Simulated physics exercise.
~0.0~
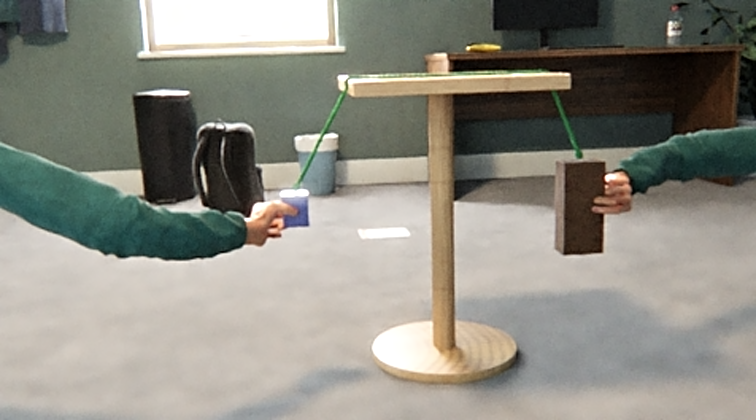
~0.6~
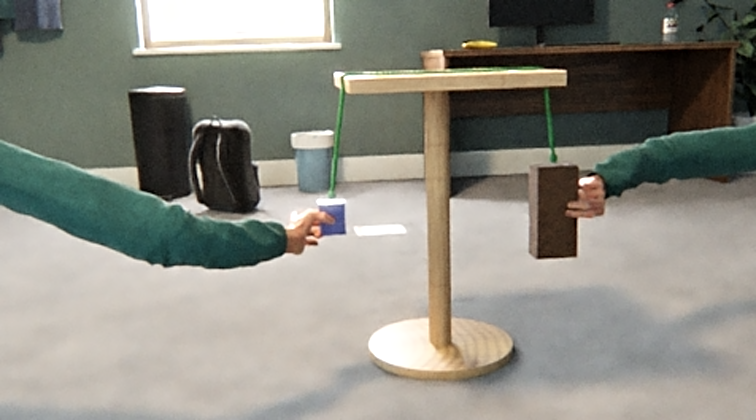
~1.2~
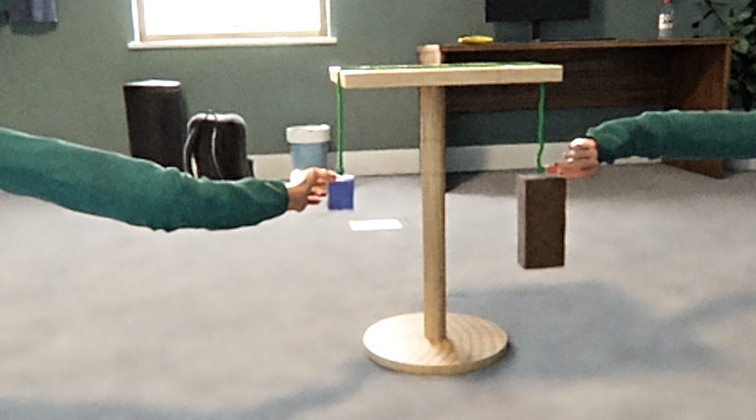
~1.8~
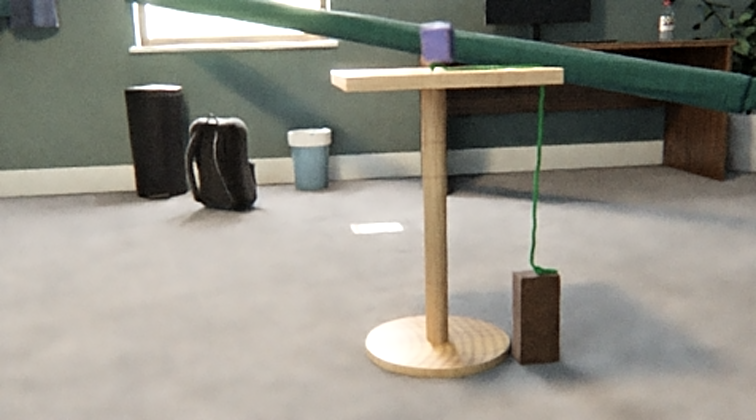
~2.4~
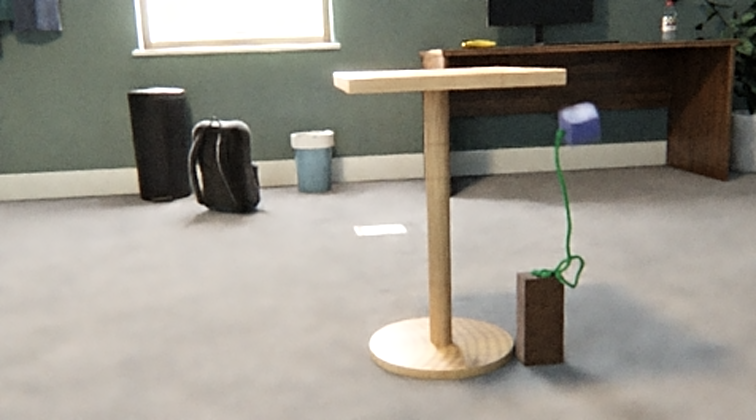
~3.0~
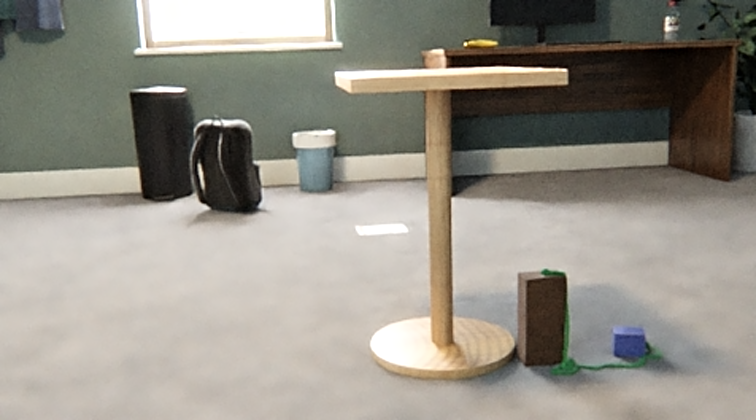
A brown brick dropped to the floor once two hands let go, yanking the small blue block it was tied to by a green cord up onto the wooden table and over the right side, until both lay on the floor.
